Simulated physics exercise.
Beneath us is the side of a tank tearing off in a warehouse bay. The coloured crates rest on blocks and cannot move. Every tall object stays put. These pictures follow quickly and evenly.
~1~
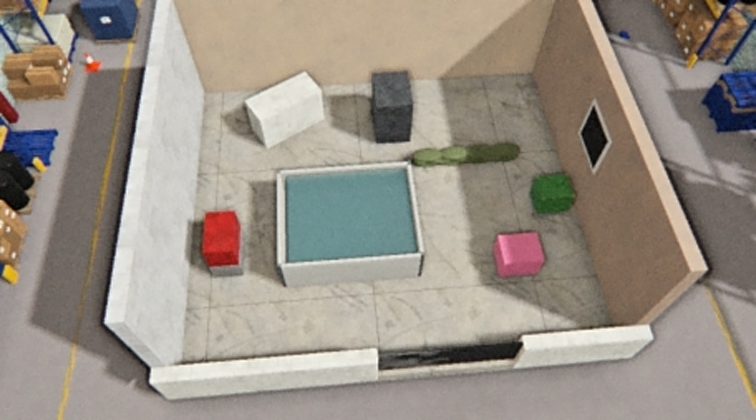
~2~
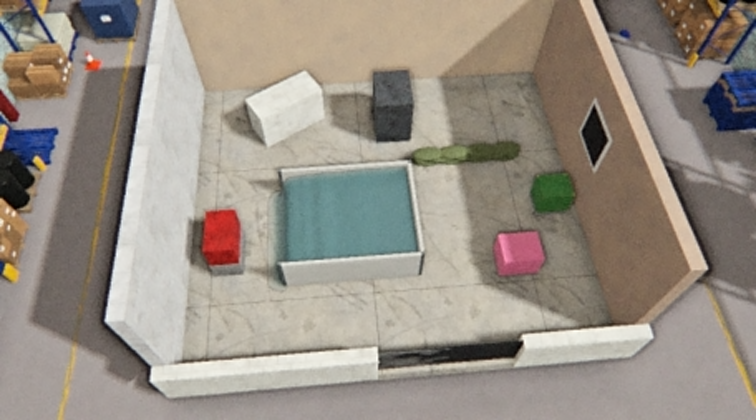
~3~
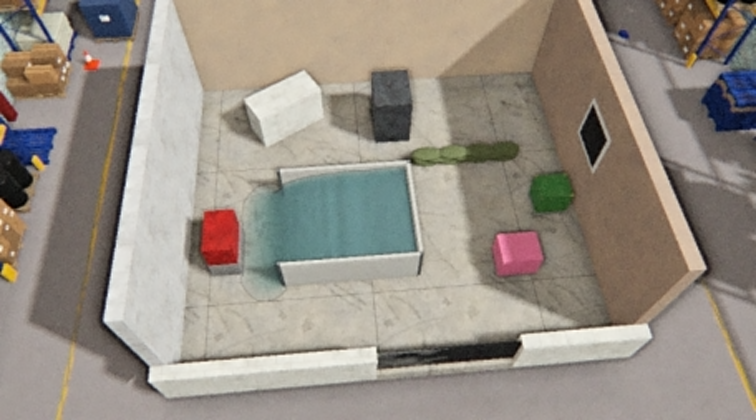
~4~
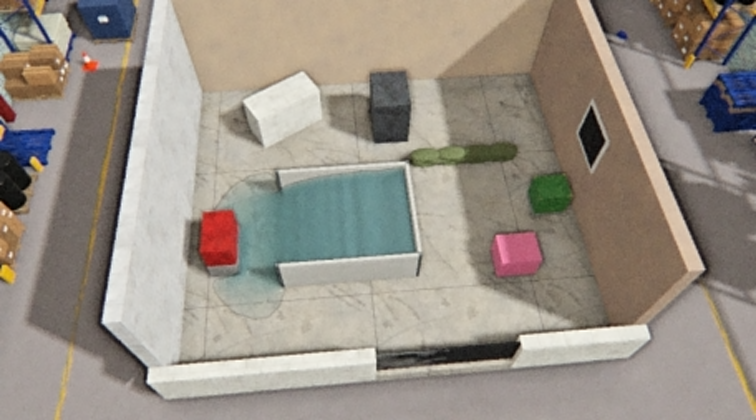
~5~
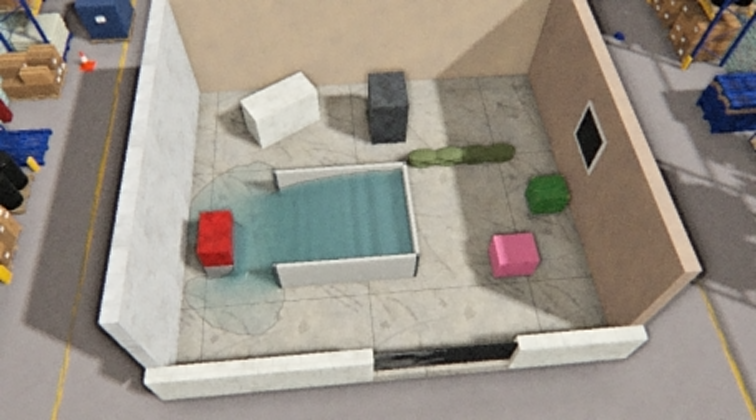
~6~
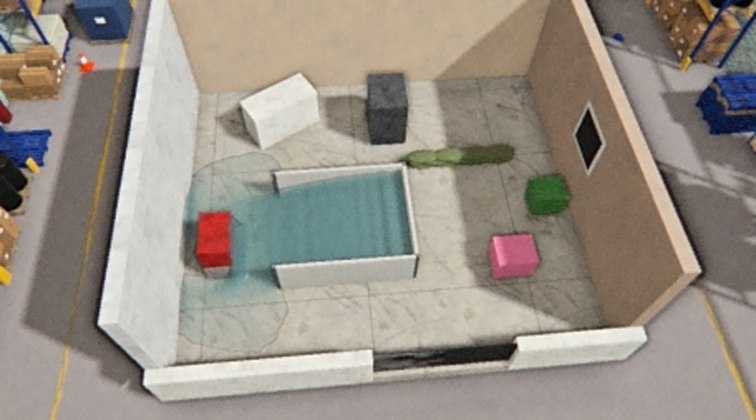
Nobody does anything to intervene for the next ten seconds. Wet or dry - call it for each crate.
Calls: Green crate - wet; pink crate - wet; red crate - wet.
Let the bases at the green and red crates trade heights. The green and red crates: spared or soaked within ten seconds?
In short, green is left untouched; red is inundated.
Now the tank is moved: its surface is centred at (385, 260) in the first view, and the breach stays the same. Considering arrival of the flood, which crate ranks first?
Answer: The one in red.
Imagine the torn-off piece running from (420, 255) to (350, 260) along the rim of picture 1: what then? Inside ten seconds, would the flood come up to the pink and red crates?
As I see it, the pink crate gets reached, and the red crate is not reached.
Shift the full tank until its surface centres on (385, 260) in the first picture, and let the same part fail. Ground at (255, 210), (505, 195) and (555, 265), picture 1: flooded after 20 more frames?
Submerged, untouched, untouched.
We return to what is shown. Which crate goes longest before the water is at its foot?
That one's the green one.
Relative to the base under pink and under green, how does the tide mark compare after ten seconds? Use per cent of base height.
In order: 360% and 180%.
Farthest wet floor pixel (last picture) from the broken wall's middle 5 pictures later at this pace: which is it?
Farthest reach: (198, 115).
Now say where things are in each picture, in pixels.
The first picture shows still water in the tank at (348, 214).
In the second picture, the front is at (284, 289), out from the gap at (285, 231).
In the third picture, the front is at (263, 296), out from the gap at (284, 232).
In the fourth picture, the front is at (238, 308), out from the gap at (283, 234).
In the fifth picture, water pours out at (281, 234) and has run to (205, 314).
In the sixth picture, the front is at (180, 327), out from the gap at (280, 236).
A moment on, water covers 20 % of the floor; the green crate not reached, the pink crate not reached, the red crate water round its plinth.
Next, water covers 25 % of the floor; the green crate not reached, the pink crate not reached, the red crate water round its plinth.
Then, water covers 45 % of the floor; the green crate not reached, the pink crate not reached, the red crate water round its plinth.
Later, water covers 85 % of the floor; the green crate water round its plinth, the pink crate water round its plinth, the red crate water round its plinth.
In the end, water covers 100 % of the floor; the green crate was topped, the pink crate was topped, the red crate was topped.
